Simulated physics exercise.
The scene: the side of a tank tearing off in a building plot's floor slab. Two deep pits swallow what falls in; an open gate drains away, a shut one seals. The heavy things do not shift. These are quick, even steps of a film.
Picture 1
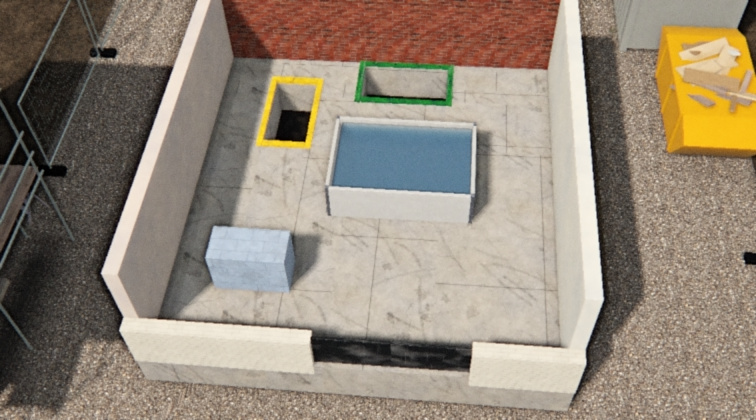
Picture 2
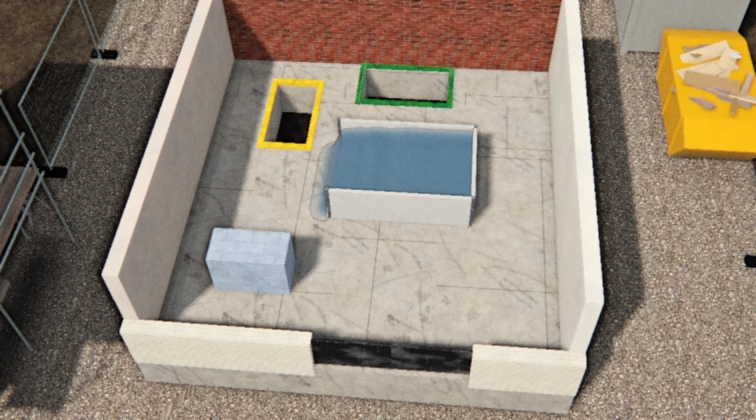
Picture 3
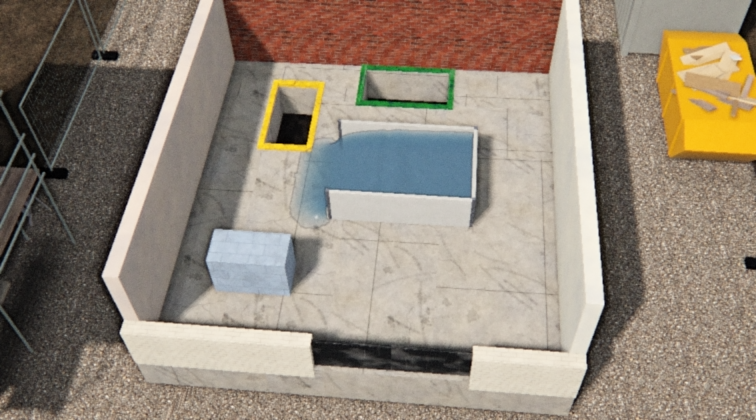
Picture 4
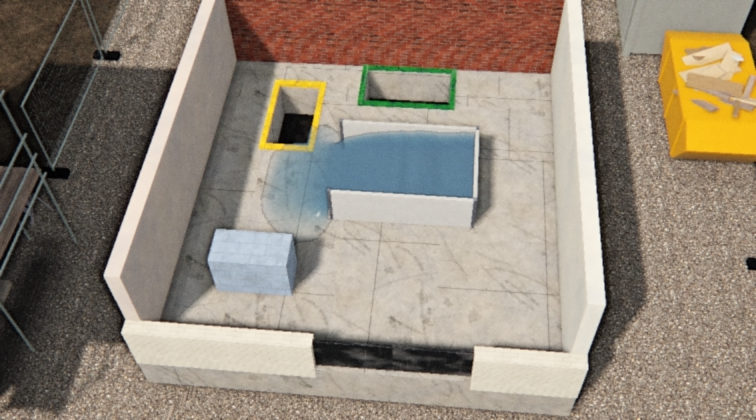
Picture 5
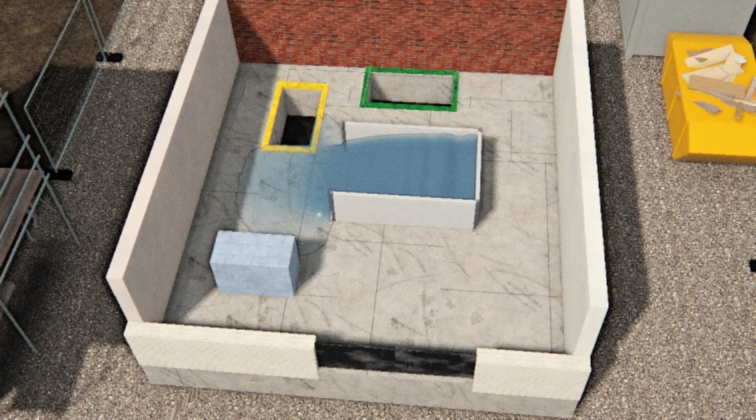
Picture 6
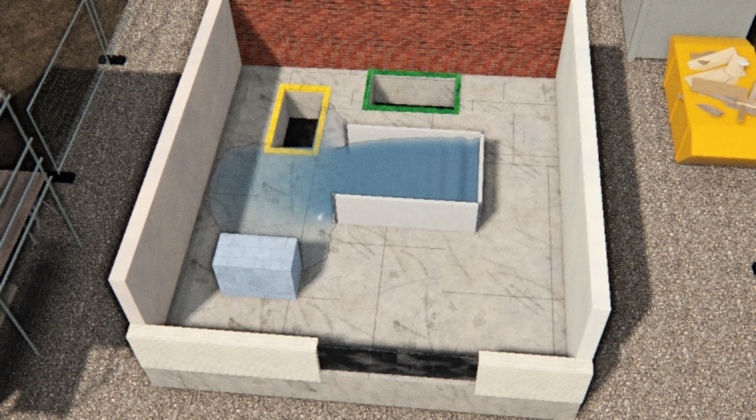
Blue water poured out of the open left end of a white-walled tank and spread leftward across the pale slab in a widening sheet, passing between the yellow-edged pit and the pale block.
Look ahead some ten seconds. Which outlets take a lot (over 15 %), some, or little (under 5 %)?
One by one: The gate takes not even 5 %; the yellow pit takes above 15 %; the green pit takes from 5 to 15 %.
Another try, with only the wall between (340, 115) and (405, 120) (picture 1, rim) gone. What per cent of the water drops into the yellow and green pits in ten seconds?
In per cent: Yellow 14, green 45.
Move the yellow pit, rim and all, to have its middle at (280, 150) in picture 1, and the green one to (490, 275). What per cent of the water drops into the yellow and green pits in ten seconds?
Parts in a hundred: Yellow 55, green 0.
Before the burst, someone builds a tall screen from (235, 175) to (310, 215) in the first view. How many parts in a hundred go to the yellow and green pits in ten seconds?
Roughly, in per cent: Yellow 35, green 10.
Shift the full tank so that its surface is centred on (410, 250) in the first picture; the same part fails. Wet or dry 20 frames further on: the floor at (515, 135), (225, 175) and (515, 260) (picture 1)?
In that order: Clear, covered, not flooded.
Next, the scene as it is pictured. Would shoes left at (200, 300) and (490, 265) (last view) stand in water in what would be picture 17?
In turn: Covered, not flooded.
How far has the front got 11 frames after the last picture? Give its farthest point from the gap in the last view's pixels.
Close to (158, 348).
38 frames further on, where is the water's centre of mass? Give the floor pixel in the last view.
Near (311, 214).
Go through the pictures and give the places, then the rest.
The first picture shows the open tank at (403, 158) is whole and still.
In the second picture, water pours out at (337, 171) and has run to a hidden place.
In the third picture, the front is at (317, 142), out from the gap at (337, 175).
In the fourth picture, the front is at a hidden place, out from the gap at (339, 176).
In the fifth picture, water pours out at (341, 178) and has run to (252, 156).
In the sixth picture, water pours out at (344, 180) and has run to (223, 162).
A moment on, water covers 20 % of the floor; the gate 0 %, the yellow pit 4 %, the green pit 0 %.
Next, water covers 30 % of the floor; the gate 0 %, the yellow pit 7 %, the green pit 0 %.
Then, water covers 40 % of the floor; the gate 0 %, the yellow pit 12 %, the green pit 0 %.
Later, water covers 75 % of the floor; the gate 0 %, the yellow pit 16 %, the green pit 5 %.
In the end, water covers 95 % of the floor; the gate 0 %, the yellow pit 20 %, the green pit 7 %.
